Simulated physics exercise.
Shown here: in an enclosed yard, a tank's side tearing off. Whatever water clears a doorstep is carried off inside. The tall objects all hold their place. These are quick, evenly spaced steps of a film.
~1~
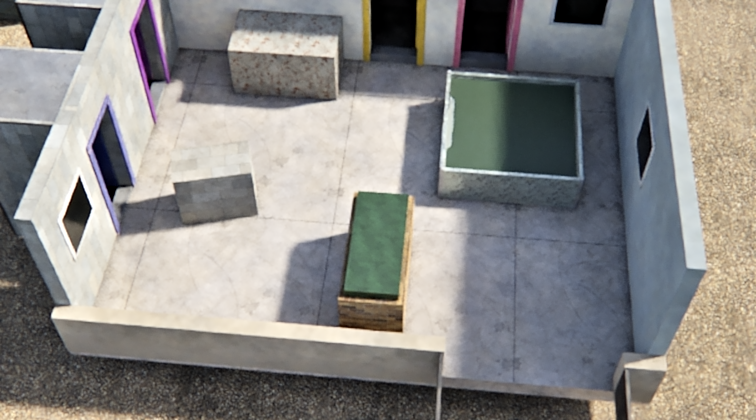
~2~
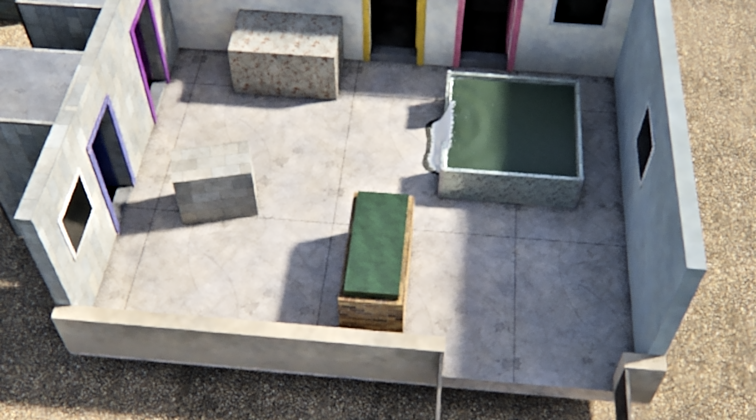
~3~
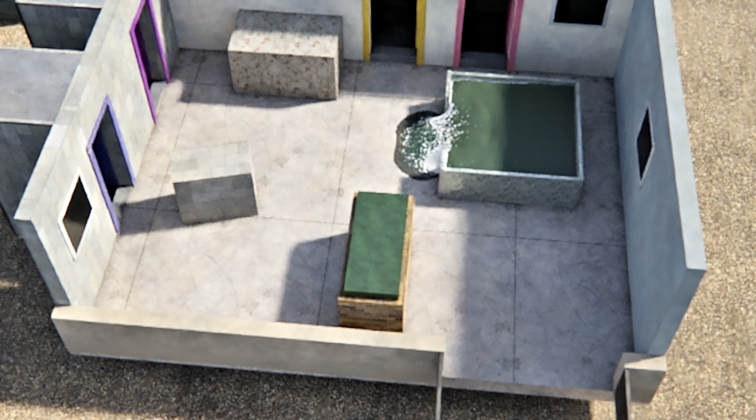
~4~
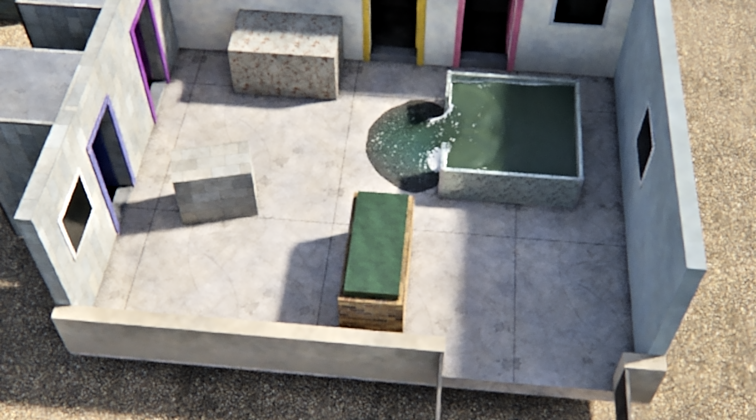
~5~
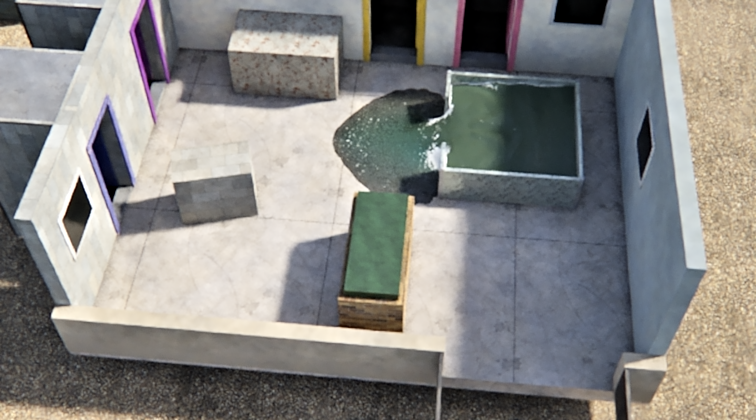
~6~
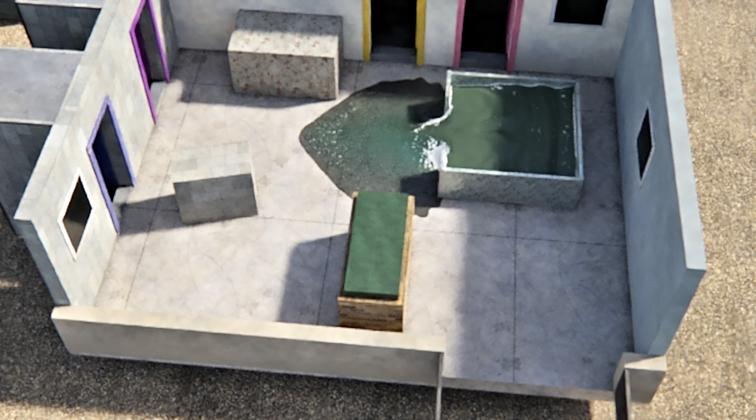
Water bursts from the left side of a pale stone tank in a walled, paved yard, seen from high above by a still camera. The tank of dark green water stands at right, with a green-topped block at front centre, grey blocks at left and back, and purple, blue, yellow and pink doorframes. The tank's side tears open, white spray pours out, and a dark, foam-flecked sheet spreads leftward across the floor.
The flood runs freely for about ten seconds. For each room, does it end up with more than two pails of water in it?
As I see it, the blue door is going to overshoot the allowance. The pink door is going to stay inside the allowance. The yellow door is going to stay inside the allowance. The purple door is going to overshoot the allowance.
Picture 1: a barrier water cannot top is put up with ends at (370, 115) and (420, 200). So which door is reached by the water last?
I say the purple-painted one.
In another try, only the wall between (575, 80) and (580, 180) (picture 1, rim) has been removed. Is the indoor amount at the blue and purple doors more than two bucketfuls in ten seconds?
In that case the blue door undershoots, while the purple door undershoots.
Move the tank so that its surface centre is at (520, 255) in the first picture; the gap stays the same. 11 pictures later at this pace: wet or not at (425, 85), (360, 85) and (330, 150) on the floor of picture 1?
Spot one is touched, spot two is touched, spot three is touched.
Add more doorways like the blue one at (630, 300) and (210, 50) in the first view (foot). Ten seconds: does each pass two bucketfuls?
In turn: Is under, goes over.
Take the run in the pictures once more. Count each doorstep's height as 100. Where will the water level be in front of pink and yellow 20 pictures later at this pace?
About 20 %, then 50 %.
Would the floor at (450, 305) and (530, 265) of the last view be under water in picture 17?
Result, in the order given: Not wetted / not wetted.
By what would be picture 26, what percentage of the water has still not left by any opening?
My reading is around 96 percent.
A moment on, water covers 30 % of the floor; the blue door not reached, the pink door not reached, the yellow door wet at the sill, nothing in, the purple door not reached.
Next, water covers 40 % of the floor; the blue door not reached, the pink door not reached, the yellow door wet at the sill, nothing in, the purple door under two buckets in.
Then, water covers 55 % of the floor; the blue door under two buckets in, the pink door wet at the sill, nothing in, the yellow door wet at the sill, nothing in, the purple door far over two buckets in.
Later, water covers 65 % of the floor; the blue door over two buckets in, the pink door wet at the sill, nothing in, the yellow door wet at the sill, nothing in, the purple door far over two buckets in.
In the end, water covers 80 % of the floor; the blue door over two buckets in, the pink door wet at the sill, nothing in, the yellow door wet at the sill, nothing in, the purple door far over two buckets in.
